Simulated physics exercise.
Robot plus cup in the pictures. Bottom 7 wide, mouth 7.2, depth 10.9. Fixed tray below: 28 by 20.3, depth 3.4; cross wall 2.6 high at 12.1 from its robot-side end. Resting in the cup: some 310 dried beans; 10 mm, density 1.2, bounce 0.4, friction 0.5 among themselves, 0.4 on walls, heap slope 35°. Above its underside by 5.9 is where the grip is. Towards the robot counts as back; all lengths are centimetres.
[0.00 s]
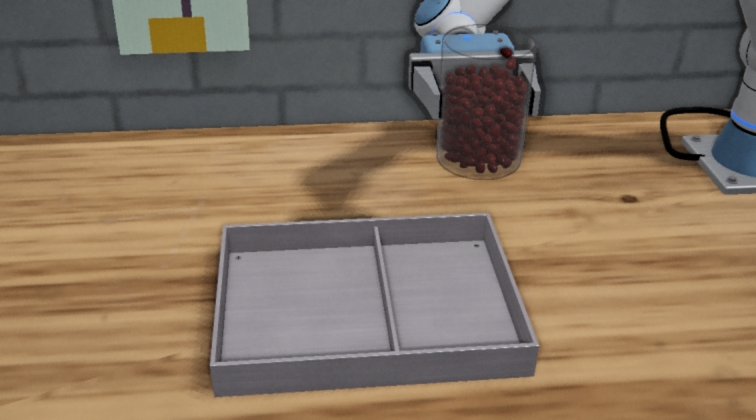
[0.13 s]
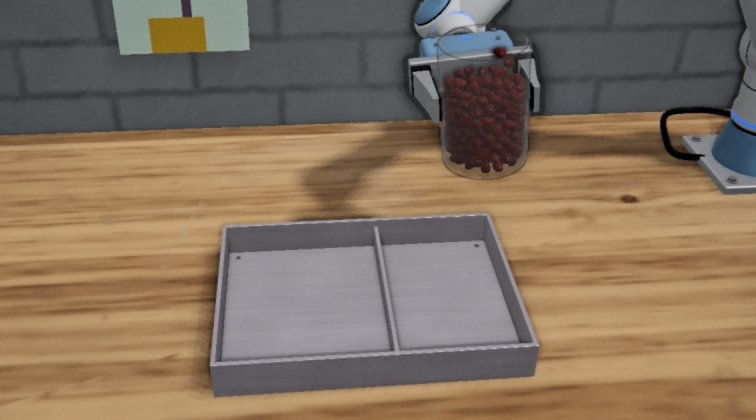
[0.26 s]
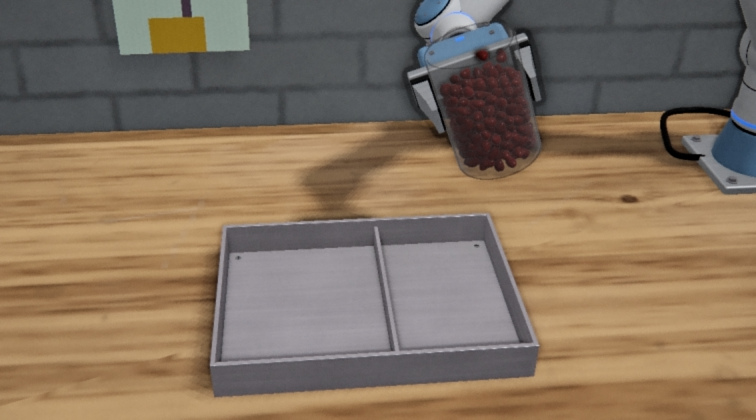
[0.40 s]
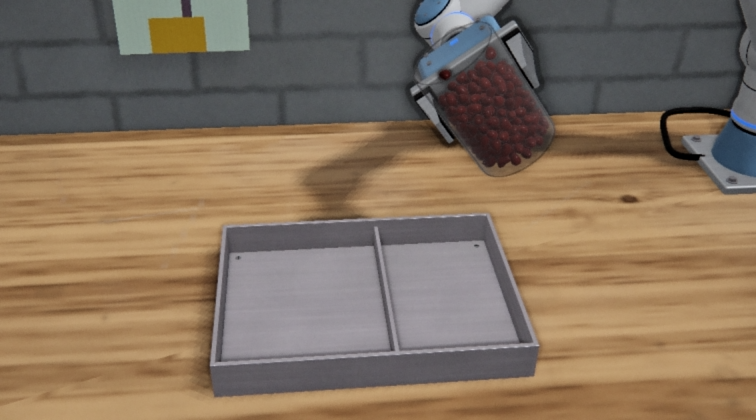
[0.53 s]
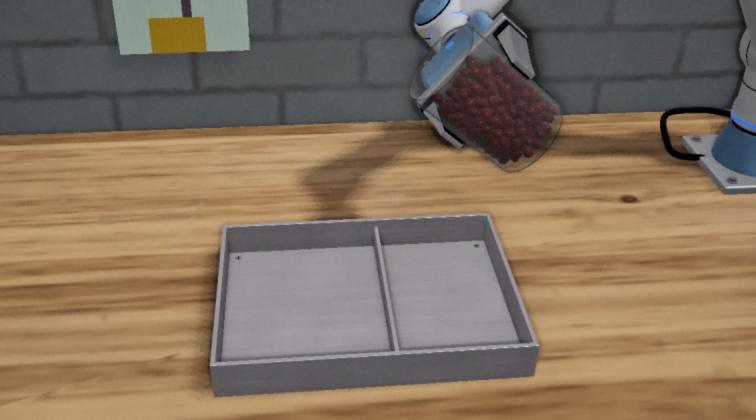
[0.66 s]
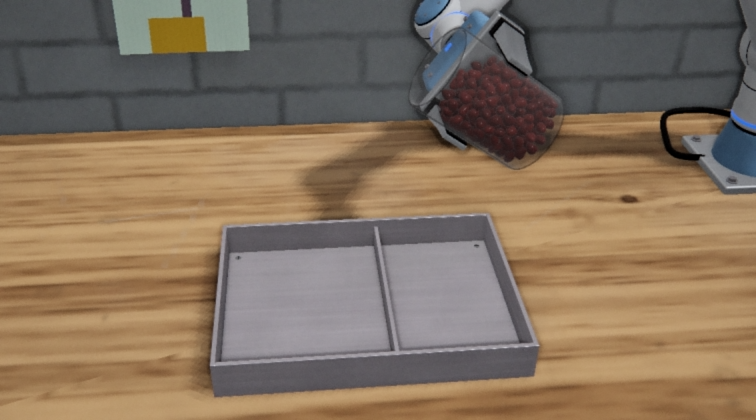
Above a wooden table, a robot gripper tilts a clear cup of dark red beans leftward.
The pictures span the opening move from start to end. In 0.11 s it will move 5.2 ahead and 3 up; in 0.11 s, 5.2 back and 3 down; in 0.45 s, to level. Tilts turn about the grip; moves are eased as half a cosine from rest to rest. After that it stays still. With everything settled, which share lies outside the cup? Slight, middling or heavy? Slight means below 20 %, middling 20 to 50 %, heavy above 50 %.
Middling.
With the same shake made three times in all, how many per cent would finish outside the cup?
Estimate: Around 55 %.
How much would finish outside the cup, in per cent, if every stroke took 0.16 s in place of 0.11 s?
That change gives some 5 percent.
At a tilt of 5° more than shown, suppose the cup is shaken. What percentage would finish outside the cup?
Around 40 in a hundred, I'd say.
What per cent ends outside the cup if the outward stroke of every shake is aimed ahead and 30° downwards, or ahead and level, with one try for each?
About 0 and 10 per cent.
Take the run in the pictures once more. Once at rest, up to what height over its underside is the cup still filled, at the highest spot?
8.5 cm.
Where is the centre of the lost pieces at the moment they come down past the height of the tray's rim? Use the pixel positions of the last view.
Around (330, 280).
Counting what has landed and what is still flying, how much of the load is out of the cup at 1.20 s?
Roughly 30 percent.
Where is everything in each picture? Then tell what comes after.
The cup middle at (484, 104), level; upper third of the load around (485, 91), from x 445 to 520, top at y 55; 307 in the cup, in the first picture.
The cup middle at (484, 104), tilted 5° forward; upper third of the load around (486, 92), from x 450 to 520, top at y 55, in the second picture.
The cup middle at (485, 104), tilted 19° forward; upper third of the load around (488, 91), from x 445 to 530, top at y 55, in the third picture.
The cup middle at (487, 103), tilted 35° forward; upper third of the load around (491, 90), from x 445 to 545, top at y 55, in the fourth picture.
The cup middle at (488, 102), tilted 49° forward; upper third of the load around (493, 90), from x 440 to 550, top at y 65, in the fifth picture.
The cup middle at (488, 102), tilted 54° forward; upper third of the load around (494, 89), from x 445 to 550, top at y 65; 307 in the cup, in the sixth picture.
After 0.93 s, tilted 53° forward, highest piece 26 above the table; 212 in the cup, 95 in flight or on a rim.
After 1.20 s, tilted 11° forward, highest piece 27 above the table; 209 in the cup, 84 in the far-side part, 10 in the robot-side part, 3 on the table or floor, 1 in flight or on a rim.
After 1.53 s, level, highest piece 26 above the table; 209 in the cup, 84 in the far-side part, 10 in the robot-side part, 4 on the table or floor.
After 2.58 s, level, highest piece 26 above the table; 209 in the cup, 84 in the far-side part, 10 in the robot-side part, 4 on the table or floor.
In the end, 209 in the cup, 84 in the far-side part, 10 in the robot-side part, 4 on the table or floor. That is 32 % outside the cup.
